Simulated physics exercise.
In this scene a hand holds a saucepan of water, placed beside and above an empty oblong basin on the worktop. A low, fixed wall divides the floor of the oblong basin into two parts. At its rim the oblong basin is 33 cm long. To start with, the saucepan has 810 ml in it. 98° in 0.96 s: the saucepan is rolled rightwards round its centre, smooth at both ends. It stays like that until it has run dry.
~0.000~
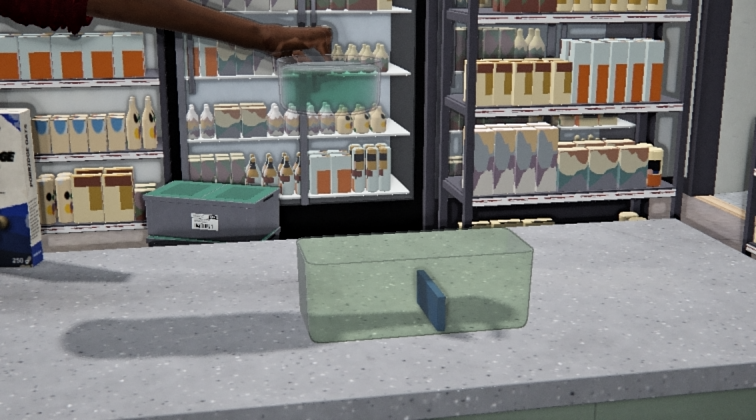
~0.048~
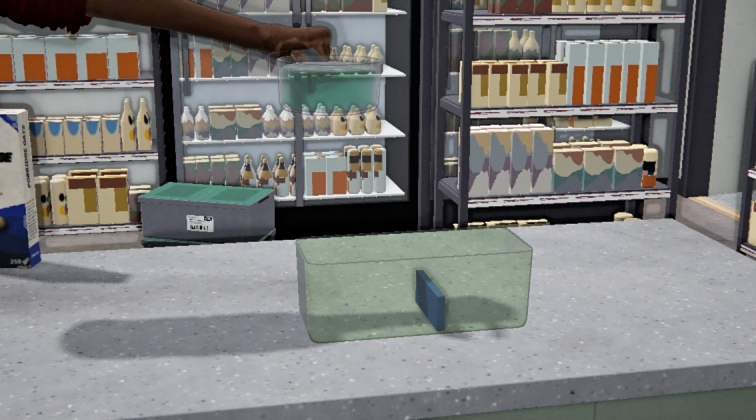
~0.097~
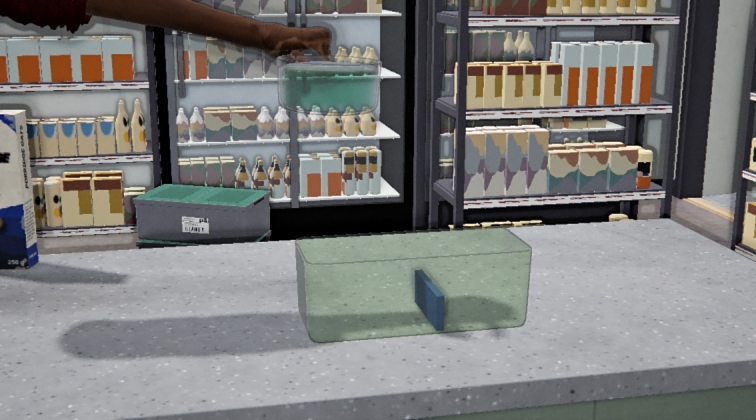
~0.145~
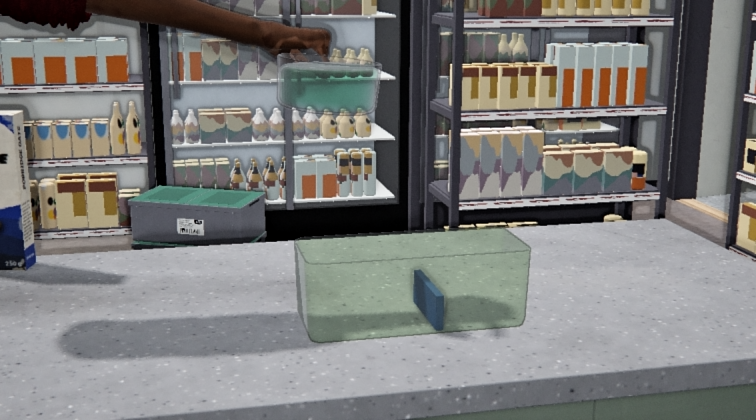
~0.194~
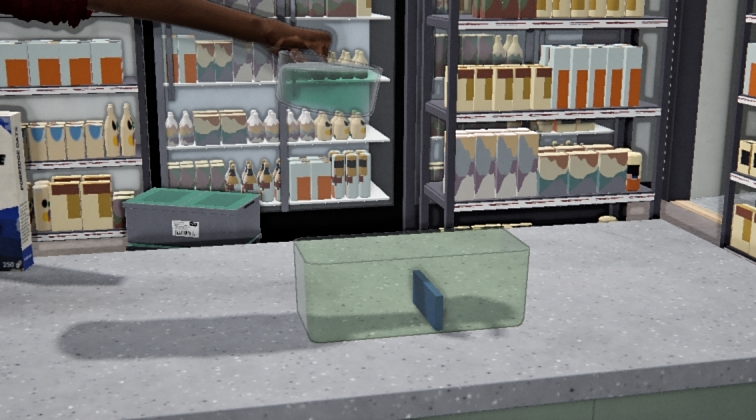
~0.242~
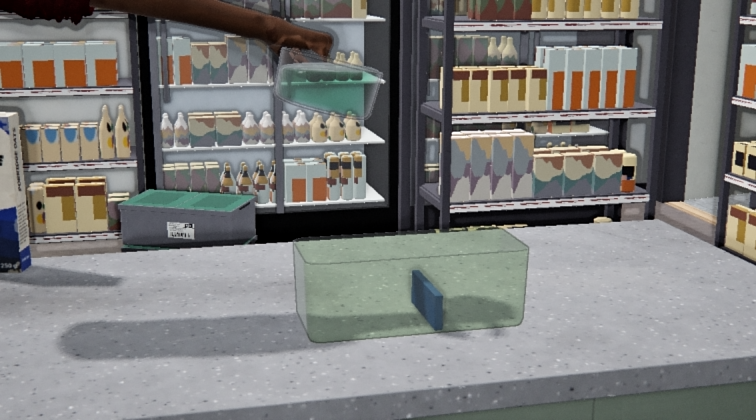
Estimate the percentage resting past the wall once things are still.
I would say roughly 60 percent.
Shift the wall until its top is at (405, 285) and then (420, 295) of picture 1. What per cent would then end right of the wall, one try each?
85 in a hundred, followed by 60 in a hundred.
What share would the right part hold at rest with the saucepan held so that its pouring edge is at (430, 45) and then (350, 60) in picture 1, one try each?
Respectively 80 and 10 %.
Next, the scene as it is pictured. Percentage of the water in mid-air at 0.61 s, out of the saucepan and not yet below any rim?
Close to 46 in a hundred.
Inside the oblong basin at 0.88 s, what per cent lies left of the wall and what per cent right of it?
Around 14 on the left and around 58 on the right.
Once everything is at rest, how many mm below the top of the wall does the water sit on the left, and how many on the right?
About 40 mm on the left, about 24 mm on the right.
By 0.61 s the tilt is 69° and 47 per cent is still to pour, 3 is left of the wall and 5 right of it.
By 0.88 s the tilt is 96° and 9 per cent is still to pour, 15 is left of the wall and 58 right of it.
By 1.16 s the tilt is 98° and 1 per cent is still to pour, 34 is left of the wall and 59 right of it.
By 1.46 s the tilt is 98° and 0 per cent is still to pour, 38 is left of the wall and 60 right of it.
At rest 38 per cent lies left of the wall, 60 right of it and 2 outside.
